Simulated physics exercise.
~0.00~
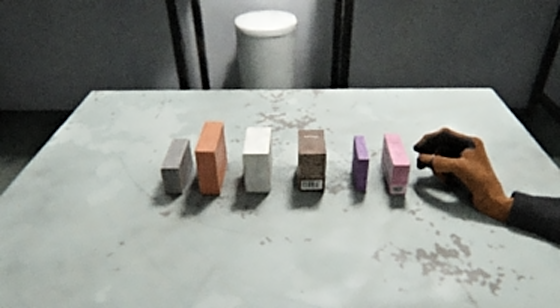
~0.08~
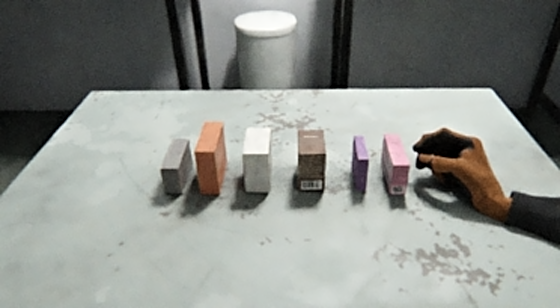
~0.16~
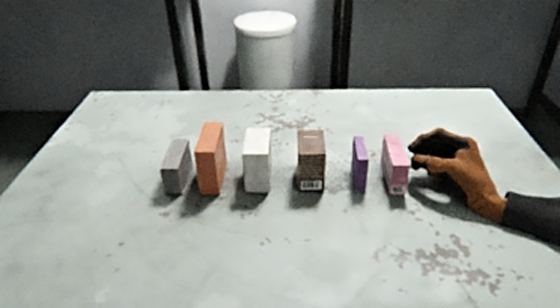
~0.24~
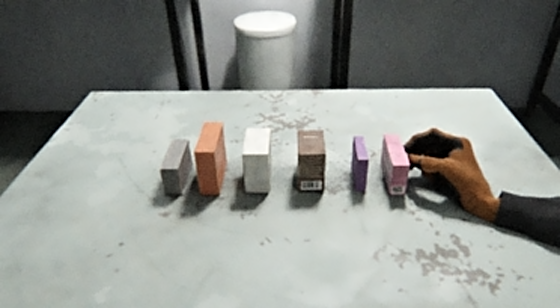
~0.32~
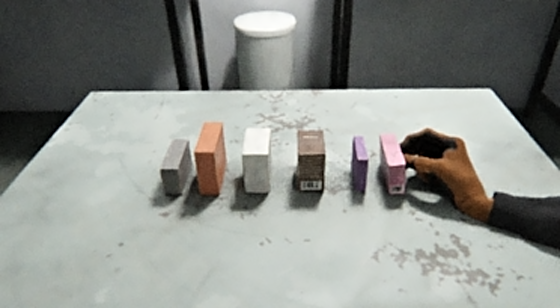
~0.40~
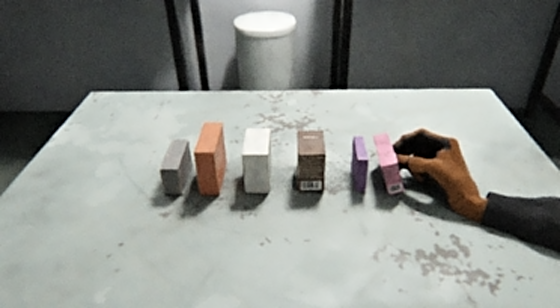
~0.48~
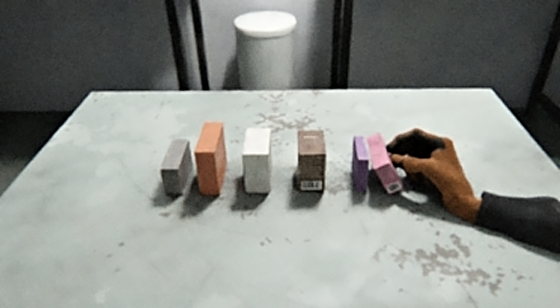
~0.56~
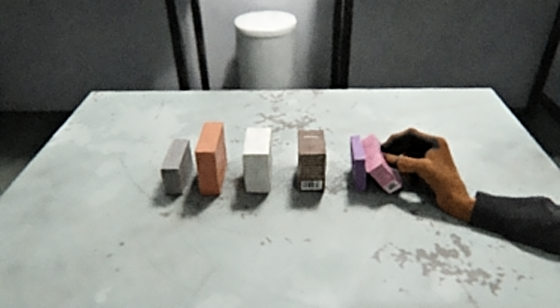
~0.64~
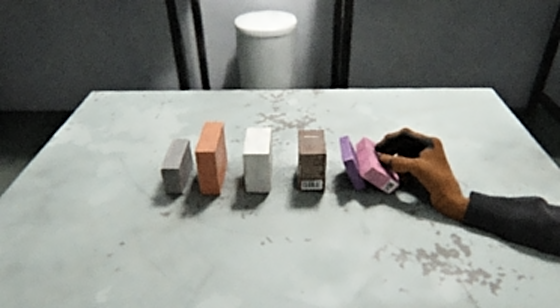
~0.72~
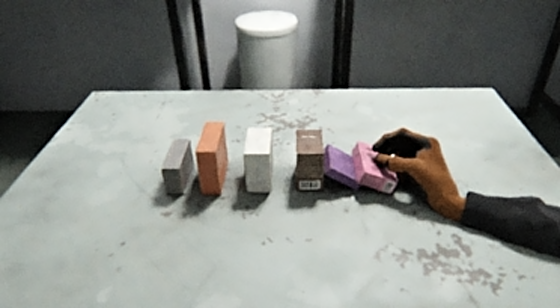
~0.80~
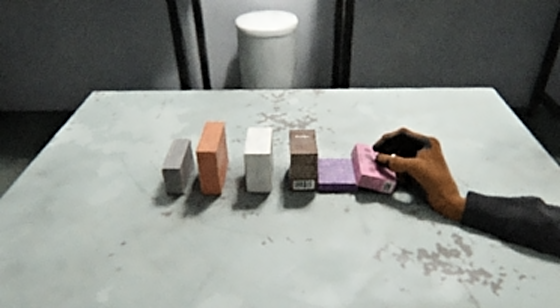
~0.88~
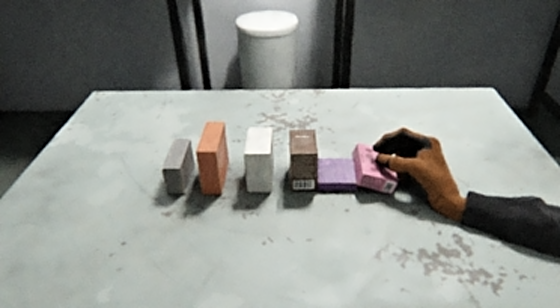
On a pale, marked tabletop with a white bin standing behind it, six small blocks and packets stand on end in a row, grey, orange, white, brown, purple and pink from left to right. A hand reaches in from the right and pushes the pink packet, tipping it leftward against the purple block. The purple block leans, then topples left against the brown packet, which shifts slightly but stays upright. The purple block ends flat beside it, with the pink packet tipped steeply over under the fingers. The white, orange and grey blocks remain standing, untouched.
